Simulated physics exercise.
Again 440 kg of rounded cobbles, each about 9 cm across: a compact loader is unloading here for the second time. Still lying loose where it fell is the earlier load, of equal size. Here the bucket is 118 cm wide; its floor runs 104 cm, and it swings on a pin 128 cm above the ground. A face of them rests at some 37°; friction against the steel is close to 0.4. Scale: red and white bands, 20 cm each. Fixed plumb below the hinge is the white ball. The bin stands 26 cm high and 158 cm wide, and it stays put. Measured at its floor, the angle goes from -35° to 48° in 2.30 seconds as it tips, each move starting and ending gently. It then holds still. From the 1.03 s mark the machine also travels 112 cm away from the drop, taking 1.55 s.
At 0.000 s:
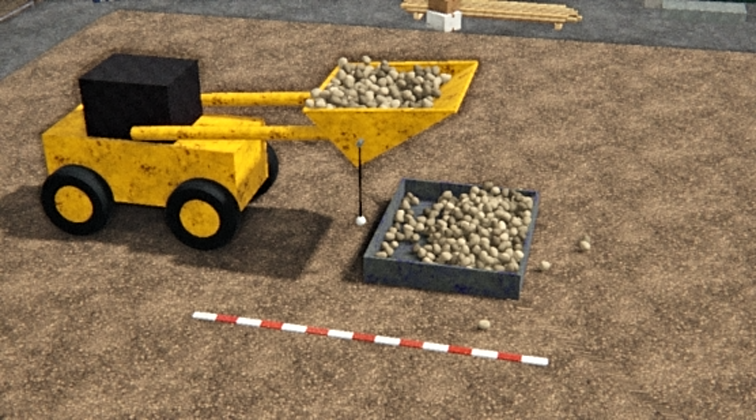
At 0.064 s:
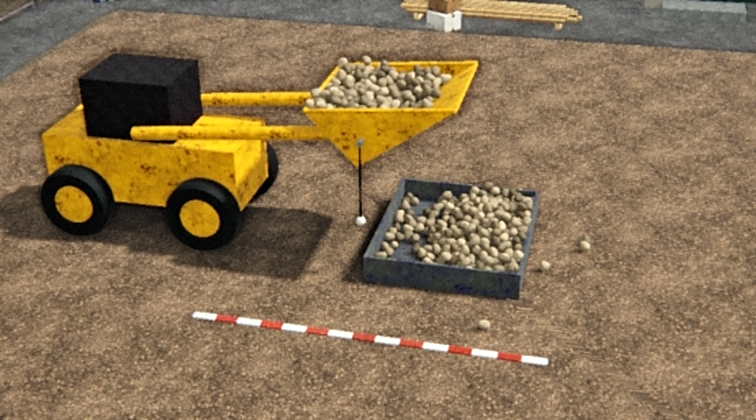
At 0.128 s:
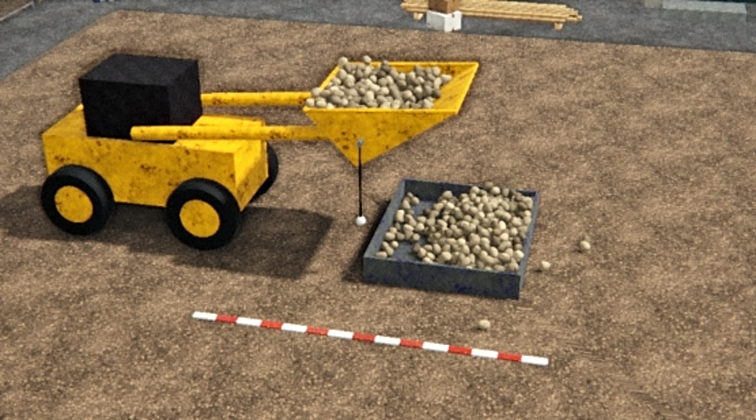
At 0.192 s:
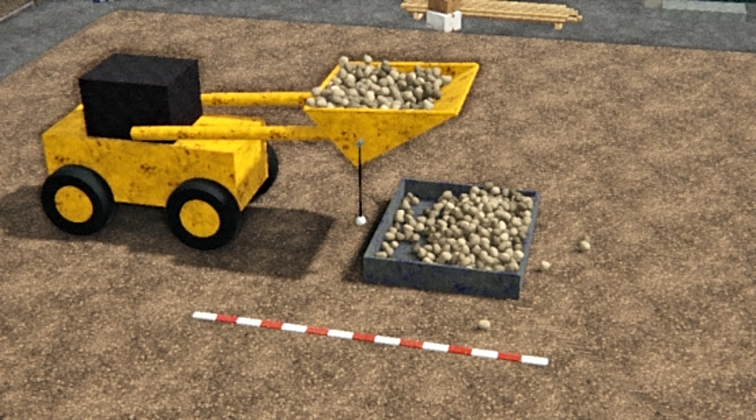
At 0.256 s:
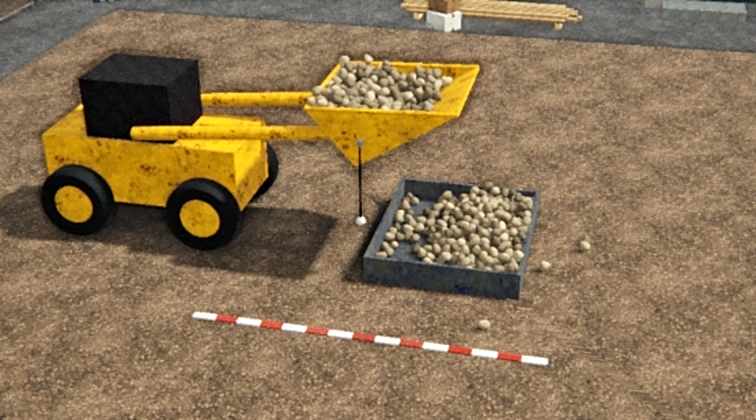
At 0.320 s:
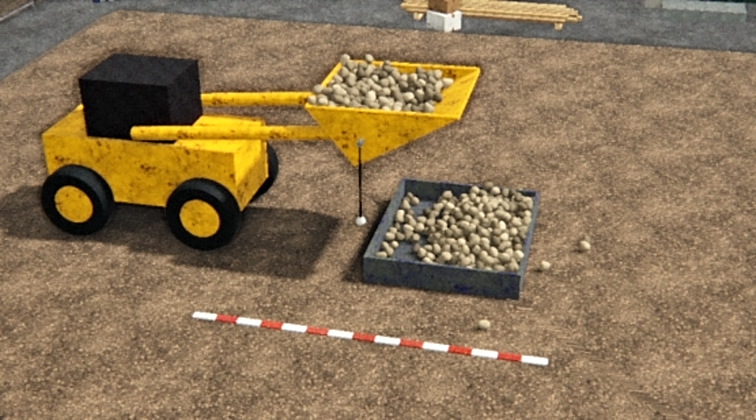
At first, a yellow loader with a black cab holds a raised bucket of rounded stones beside a dark bin already filled with similar stones, a few lying outside. The bucket then tilts very slightly, and its stones shift a little, while the loader's body and the bin's stones stay still.
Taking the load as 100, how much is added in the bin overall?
Some 59 out of 100 is added.
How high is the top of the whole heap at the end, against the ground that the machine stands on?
36 cm.
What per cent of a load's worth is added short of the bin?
Around 40 in a hundred.
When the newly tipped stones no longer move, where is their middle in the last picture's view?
I'd put their centre close to (399, 226).
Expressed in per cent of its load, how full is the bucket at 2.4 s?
Close to 0 per cent of the load.
After 1.7 s the floor is at 35°; in per cent of one load, 65 in the bucket, 135 in the bin, 1 beside or beyond the bin; the foremost stones are at (542, 237).
After 2.4 s the floor is at 48°; in per cent of one load, 0 in the bucket, 41 short of the bin, 159 in the bin, 1 beside or beyond the bin; the foremost stones are at (542, 237).
After 3.0 s the floor is at 48°; in per cent of one load, 0 in the bucket, 41 short of the bin, 159 in the bin, 1 beside or beyond the bin; the foremost stones are at (542, 237).
After 5.8 s the floor is at 48°; in per cent of one load, 0 in the bucket, 41 short of the bin, 159 in the bin, 1 beside or beyond the bin; the foremost stones are at (542, 237). Net gain in the bin, 59.
